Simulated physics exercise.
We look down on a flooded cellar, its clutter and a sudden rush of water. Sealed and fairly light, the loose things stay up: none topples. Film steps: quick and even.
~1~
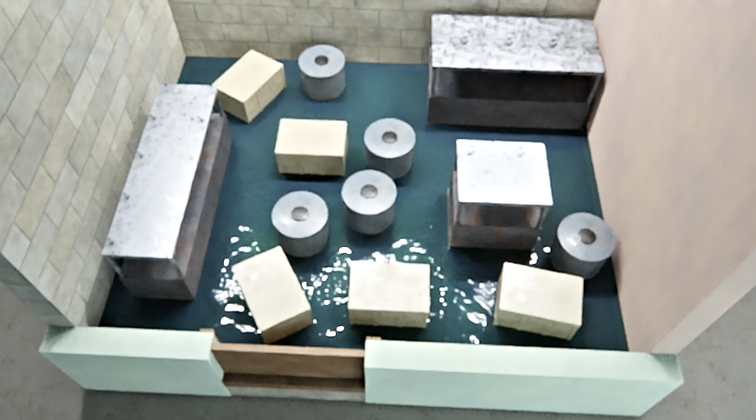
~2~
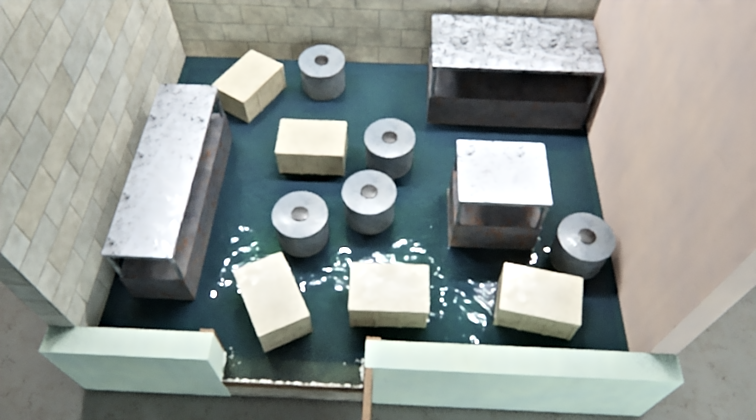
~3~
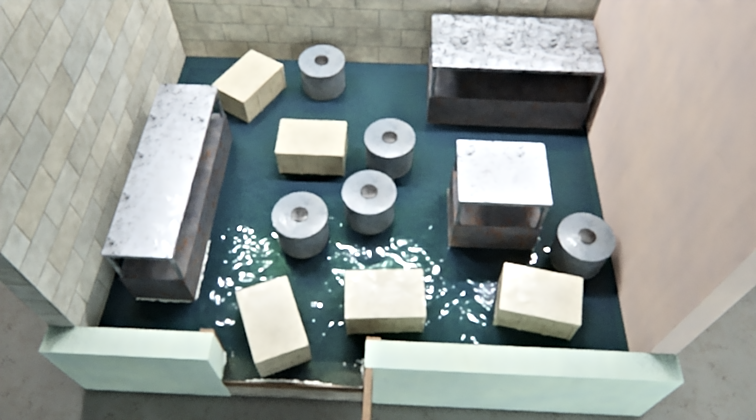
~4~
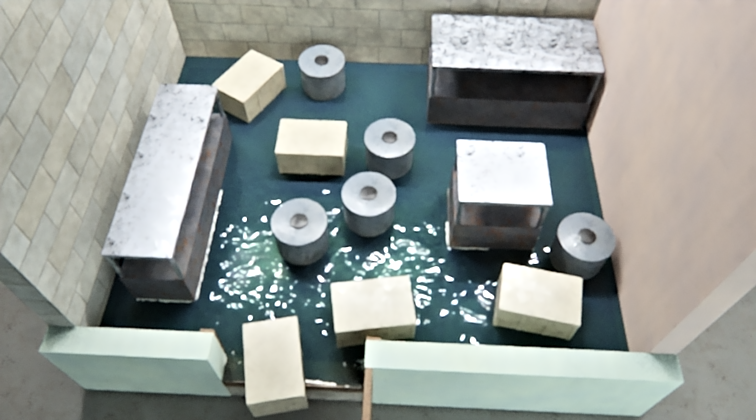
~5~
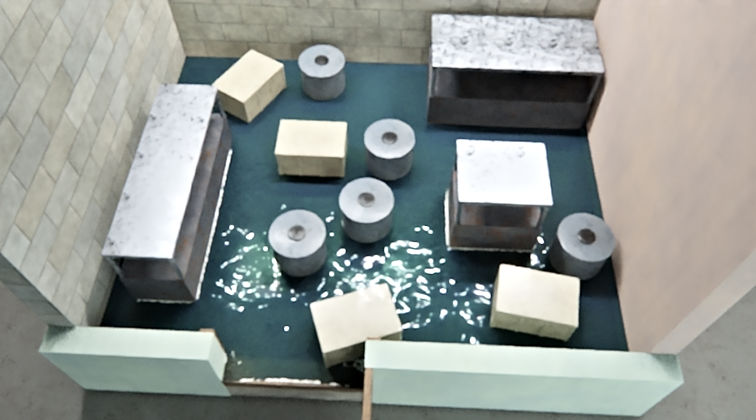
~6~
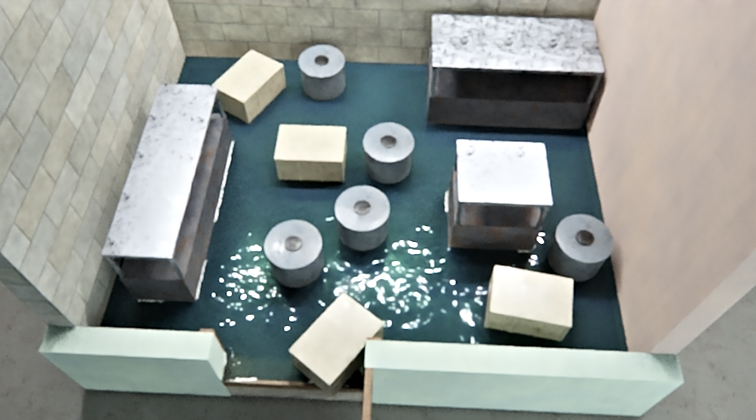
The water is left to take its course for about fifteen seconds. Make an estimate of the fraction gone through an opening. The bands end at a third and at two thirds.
It falls in the highest third.
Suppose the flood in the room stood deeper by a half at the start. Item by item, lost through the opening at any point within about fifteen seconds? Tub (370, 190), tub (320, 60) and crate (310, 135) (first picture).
Listed as asked: Ends up outside, held inside, ends up outside.
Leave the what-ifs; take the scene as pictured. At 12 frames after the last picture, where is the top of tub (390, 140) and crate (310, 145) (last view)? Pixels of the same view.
Approximately (356, 212), and approximately (282, 233).
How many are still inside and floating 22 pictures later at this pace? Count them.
The answer is 4.
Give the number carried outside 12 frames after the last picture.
Count: 4.
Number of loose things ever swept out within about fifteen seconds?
I get 7.
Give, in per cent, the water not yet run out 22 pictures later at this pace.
Near 60 per cent.
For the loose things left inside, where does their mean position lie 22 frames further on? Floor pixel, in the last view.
I'd say somewhere close to (337, 224).
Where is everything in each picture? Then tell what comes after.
A crate at (389, 286), afloat; a tub at (300, 214), afloat; 0 of 10 have shifted, in the first picture.
A crate at (389, 287), afloat; a tub at (300, 214) floats; 0 of 10 have shifted, in the second picture.
A crate at (385, 293), afloat, close to its start; a tub at (300, 215), afloat; 2 of 10 have shifted, in the third picture.
A crate at (373, 303) floats, close to its start; a tub at (299, 221) floats, close to its start; 3 of 10 have shifted, in the fourth picture.
A crate at (356, 317), afloat, a stride from its start; a tub at (297, 233) floats, close to its start; 4 of 10 have shifted, in the fifth picture.
A crate at (337, 337) floats, a stride from its start; a tub at (293, 244), afloat, close to its start; 6 of 10 have shifted, in the sixth picture.
A moment on, 2 of 10 are out; 8 afloat.
Next, 4 of 10 are out; 6 afloat.
Later, 6 of 10 are out; 4 afloat.
In the end, 7 of 10 are out; 3 afloat.
